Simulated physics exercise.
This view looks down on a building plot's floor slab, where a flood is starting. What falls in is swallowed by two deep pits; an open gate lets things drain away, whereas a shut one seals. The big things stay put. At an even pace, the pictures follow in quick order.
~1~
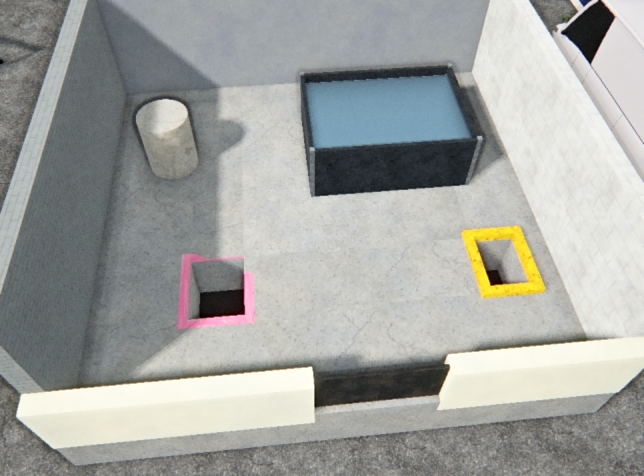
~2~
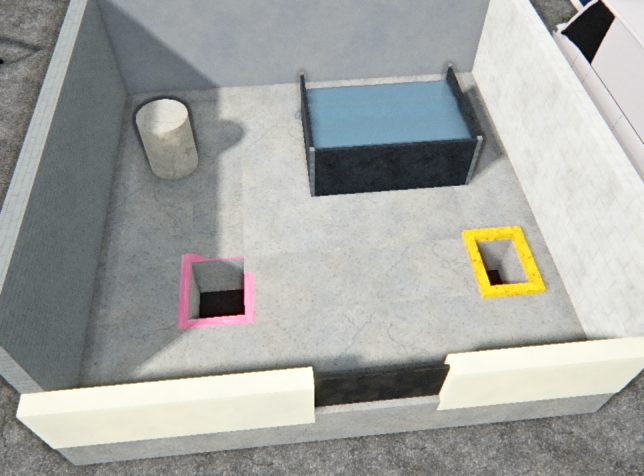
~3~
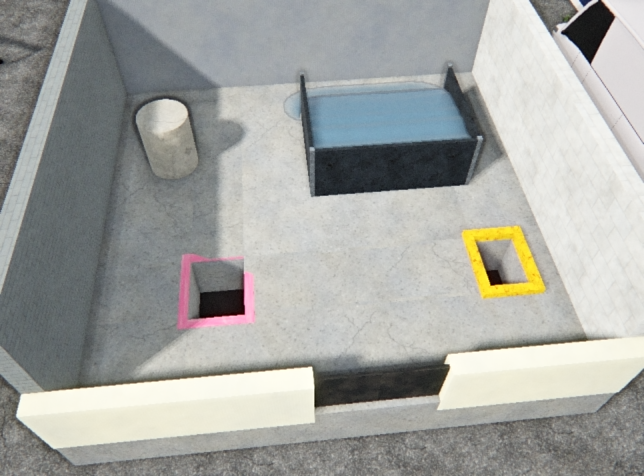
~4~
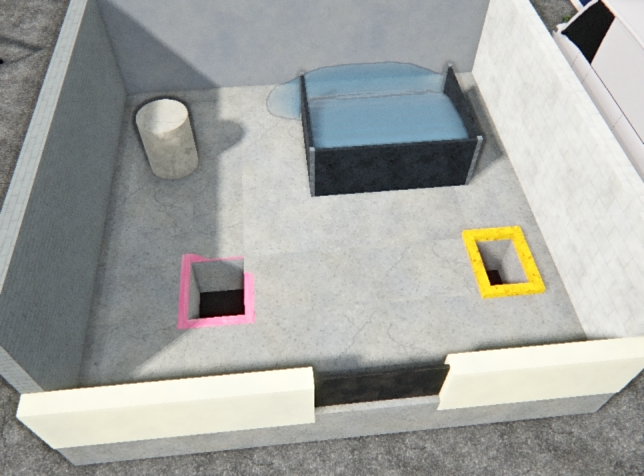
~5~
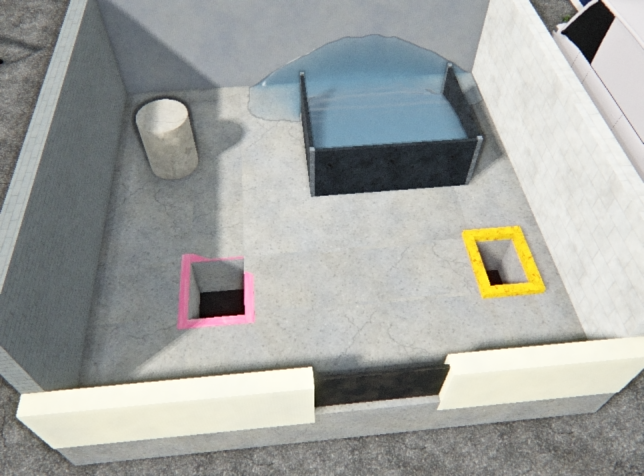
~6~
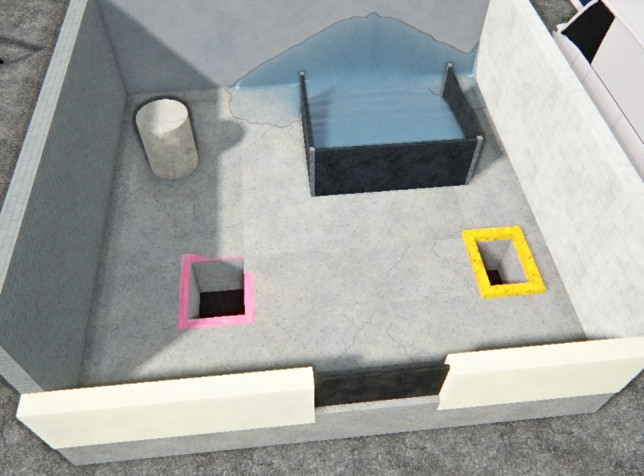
Water pours out the open tank's far side and spreads along the back wall.
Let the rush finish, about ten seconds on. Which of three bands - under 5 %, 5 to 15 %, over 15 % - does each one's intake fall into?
Result: The gate ends up with a share that stays below five per cent, the pink pit ends up with a share topping fifteen per cent, the yellow pit ends up with a share within five to fifteen per cent.
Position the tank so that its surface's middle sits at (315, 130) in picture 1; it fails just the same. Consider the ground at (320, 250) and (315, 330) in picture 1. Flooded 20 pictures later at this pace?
Result, in sequence: Unreached; unreached.
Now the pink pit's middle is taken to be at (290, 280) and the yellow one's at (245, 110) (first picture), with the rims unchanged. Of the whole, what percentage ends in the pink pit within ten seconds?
In per cent: Pink 12.
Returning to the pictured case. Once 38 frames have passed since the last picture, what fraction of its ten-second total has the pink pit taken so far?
That comes out to 35 per cent by my count.
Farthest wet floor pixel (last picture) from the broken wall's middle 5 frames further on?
My pick would be pixel (127, 100).
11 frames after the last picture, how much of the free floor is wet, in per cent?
Roughly 40 percent, I'd say.
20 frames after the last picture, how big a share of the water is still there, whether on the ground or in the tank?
I reckon around 94 in a hundred.
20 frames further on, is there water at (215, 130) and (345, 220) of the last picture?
In turn, the two spots are soaked and high and dry.
A moment on, water covers 25 % of the floor; the gate 0 %, the pink pit 0 %, the yellow pit 0 %.
Next, water covers 40 % of the floor; the gate 0 %, the pink pit 0 %, the yellow pit 1 %.
Then, water covers 65 % of the floor; the gate 0 %, the pink pit 1 %, the yellow pit 5 %.
Later, water covers 95 % of the floor; the gate 0 %, the pink pit 6 %, the yellow pit 7 %.
In the end, water covers 100 % of the floor; the gate 0 %, the pink pit 18 %, the yellow pit 8 %.
